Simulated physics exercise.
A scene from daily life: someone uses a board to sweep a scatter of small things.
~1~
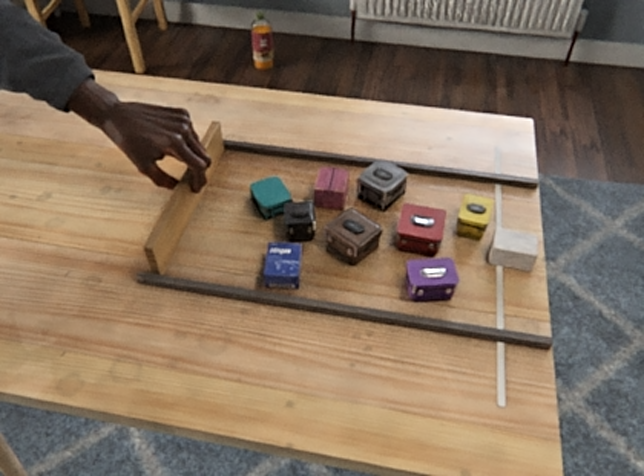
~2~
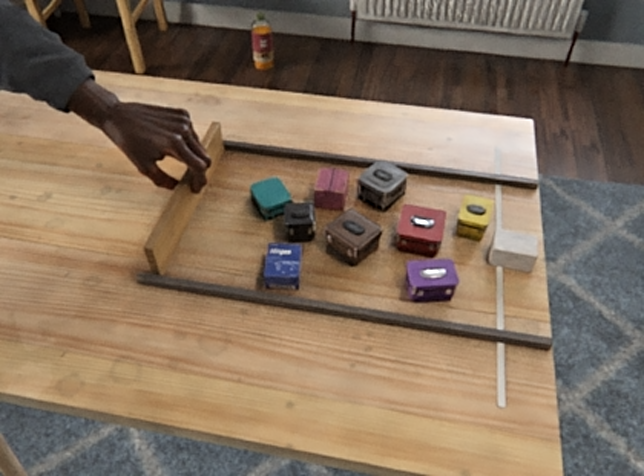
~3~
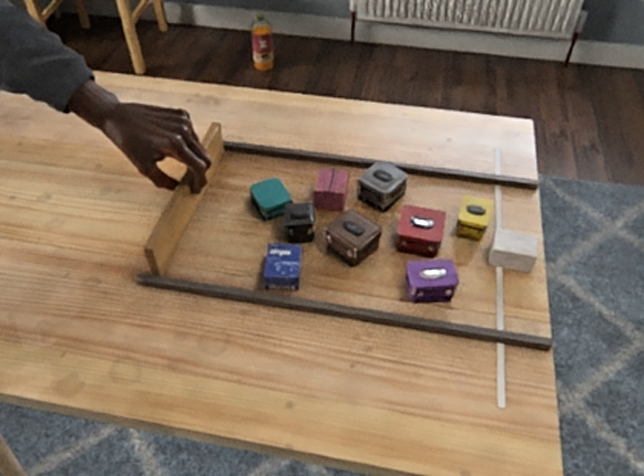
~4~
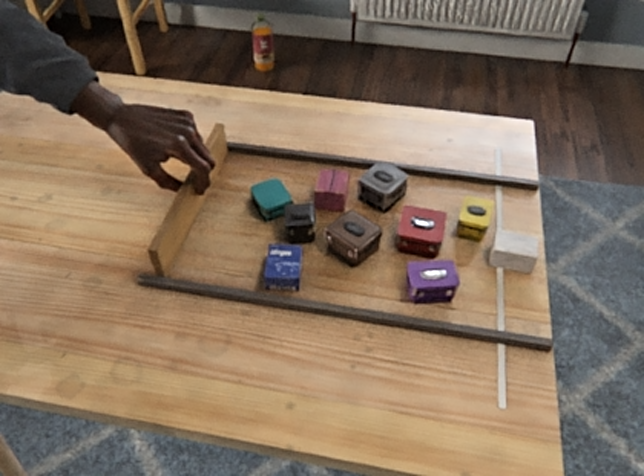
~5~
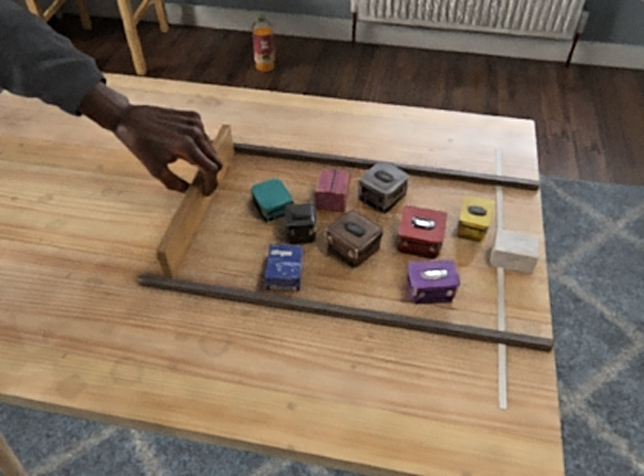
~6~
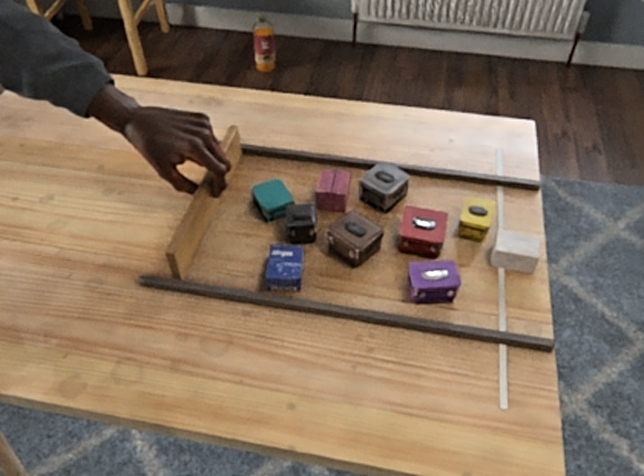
A wooden board held upright by someone's hand stayed nearly still at first, then slid slightly right between two dark strips toward the small colourful cases, which sat still near a white block.
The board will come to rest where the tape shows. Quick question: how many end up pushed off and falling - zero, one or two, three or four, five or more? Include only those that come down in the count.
Five or more.
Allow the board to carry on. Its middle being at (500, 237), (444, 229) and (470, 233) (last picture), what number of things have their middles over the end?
In that order 5, 0 and 1.
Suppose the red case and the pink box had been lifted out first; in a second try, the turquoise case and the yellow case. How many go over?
The first count is 4 and the second is 4.
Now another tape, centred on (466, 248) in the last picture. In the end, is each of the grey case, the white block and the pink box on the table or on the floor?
In order, the grey case keeps its spot, then the white block goes off the edge, then the pink box keeps its spot.
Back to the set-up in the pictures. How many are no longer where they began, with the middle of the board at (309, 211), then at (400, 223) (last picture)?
Note: First position 6; second position 10.
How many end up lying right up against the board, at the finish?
5 of them.
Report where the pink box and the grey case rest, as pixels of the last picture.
First: About (521, 220); second: About (521, 192).
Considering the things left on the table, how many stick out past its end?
The count would be 0.
Soon after, none off yet; white block at rest near (515, 252); yellow case at rest near (476, 219); purple case at rest near (433, 282).
Then, none off yet; white block at rest near (519, 252); yellow case moved a little near (494, 216); purple case at rest near (433, 284).
Further on, none off yet; white block moved about its own width near (550, 259); yellow case moved about its own width near (512, 205); purple case moved well along near (508, 301).
By the end, the number that fall off is five or more; fallen, brown case, red case, purple case, yellow case and white block.
